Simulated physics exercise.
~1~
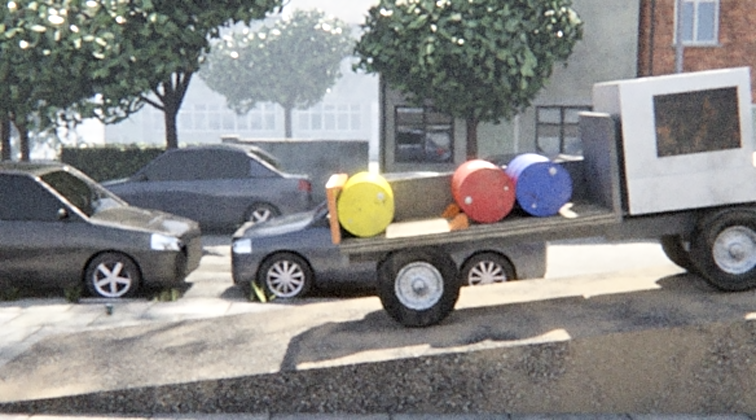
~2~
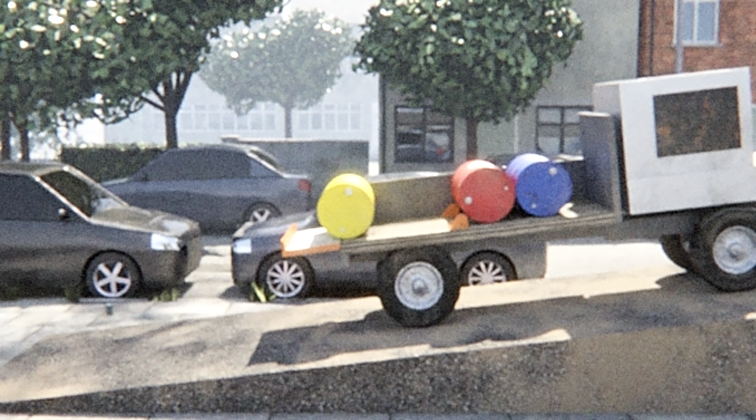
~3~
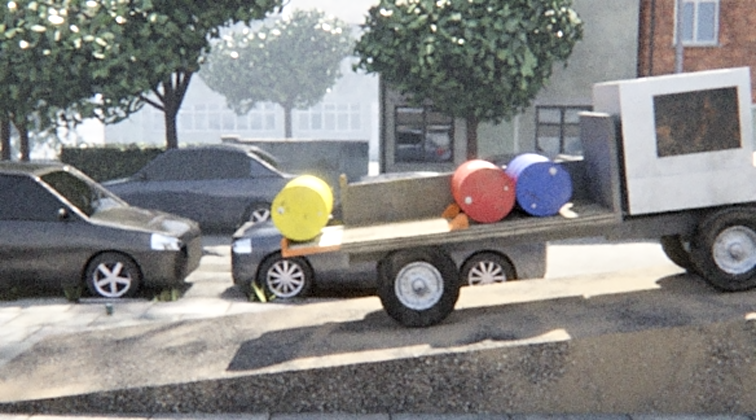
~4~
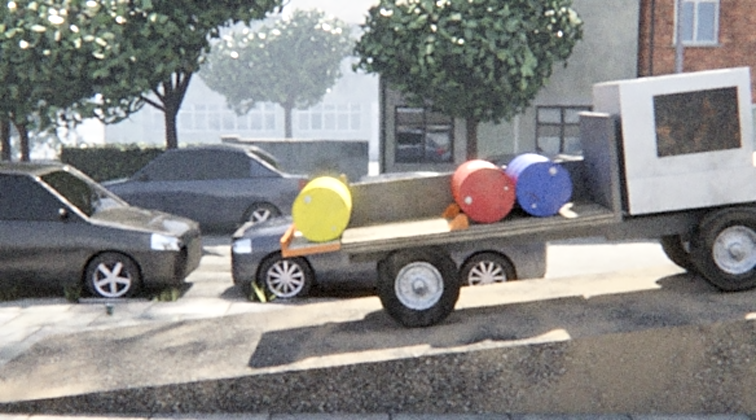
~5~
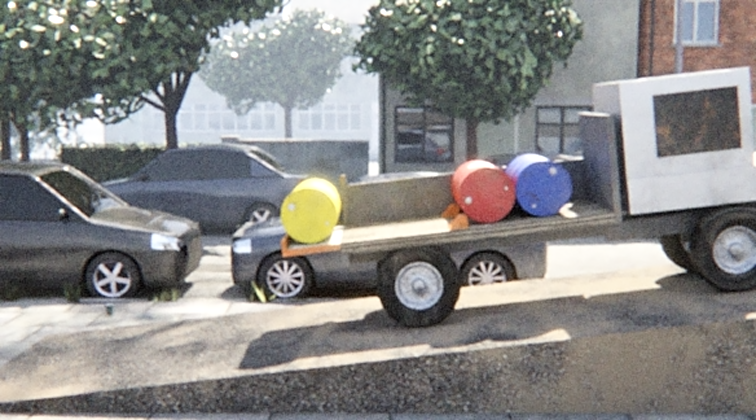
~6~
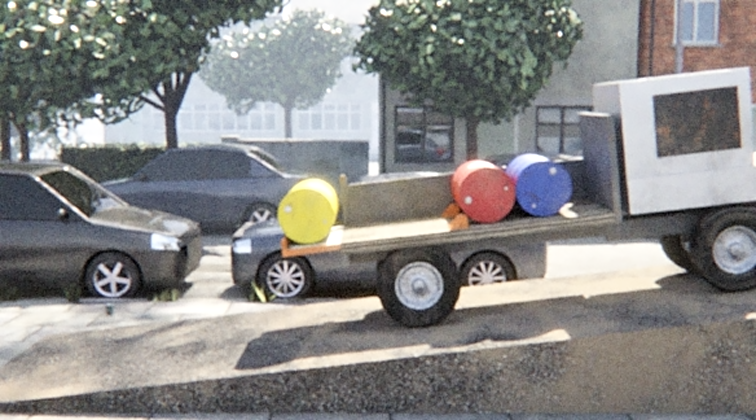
A yellow drum sits against the raised tailgate of a pick-up with a white cab, parked on a sloping street with its tail to the left and seen from the side. Red and blue drums rest farther up the bed, the red one against an orange chock. The tailgate swings down level with the bed, and the yellow drum rolls left onto it. Near the outer edge it turns back, rolls a little to the right, then drifts left again. It settles on the lowered gate, with all three drums still aboard and dark cars parked behind.
